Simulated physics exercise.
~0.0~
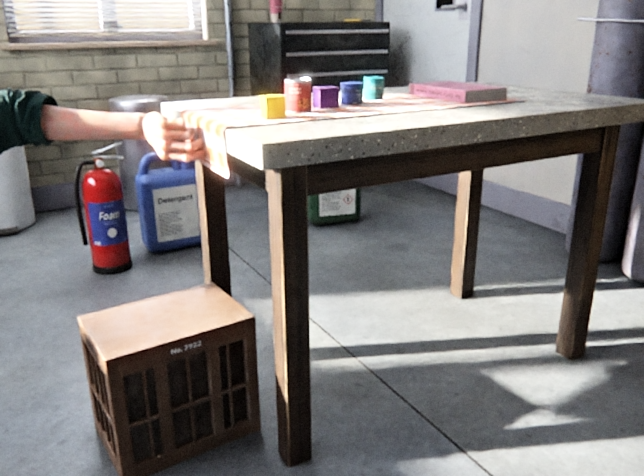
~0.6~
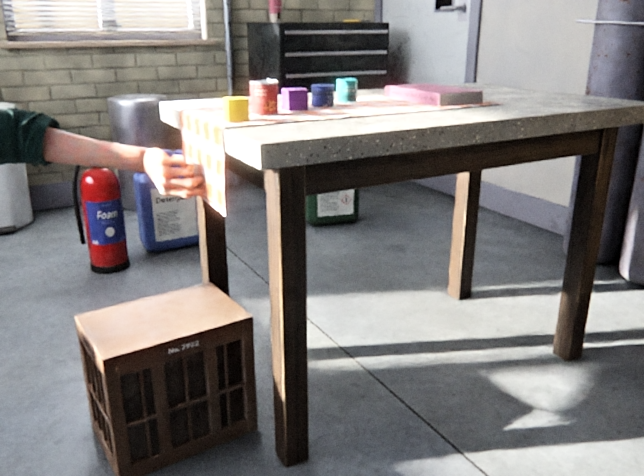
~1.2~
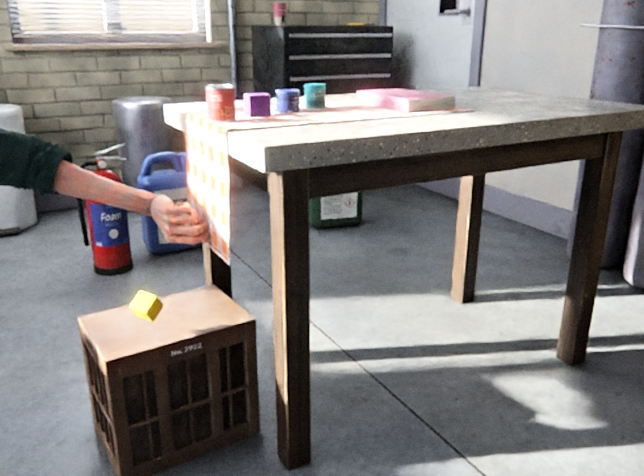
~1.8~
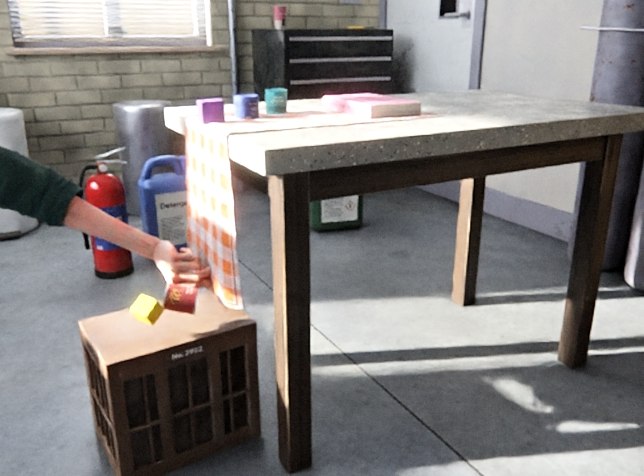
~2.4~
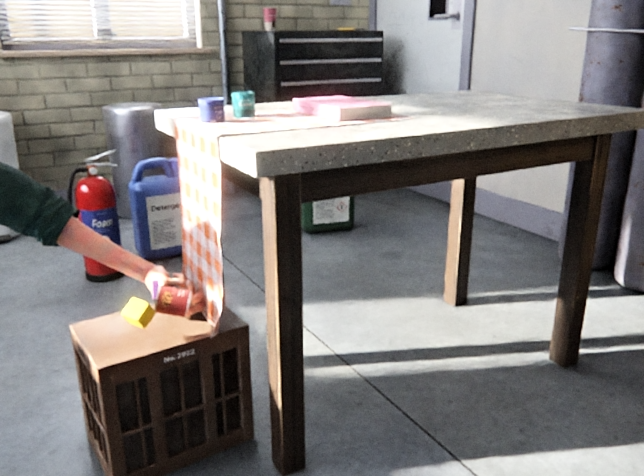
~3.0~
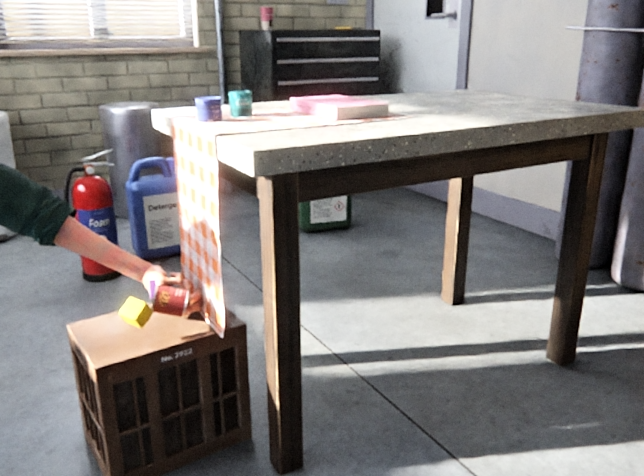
In a workshop with a brick wall, a hand pulls an orange checked tablecloth down over a workbench's left end, and a yellow cube, a red can and a purple cube go over the edge in turn, ending at the brown crate, while the blue and teal pots and pink block stay on the bench.
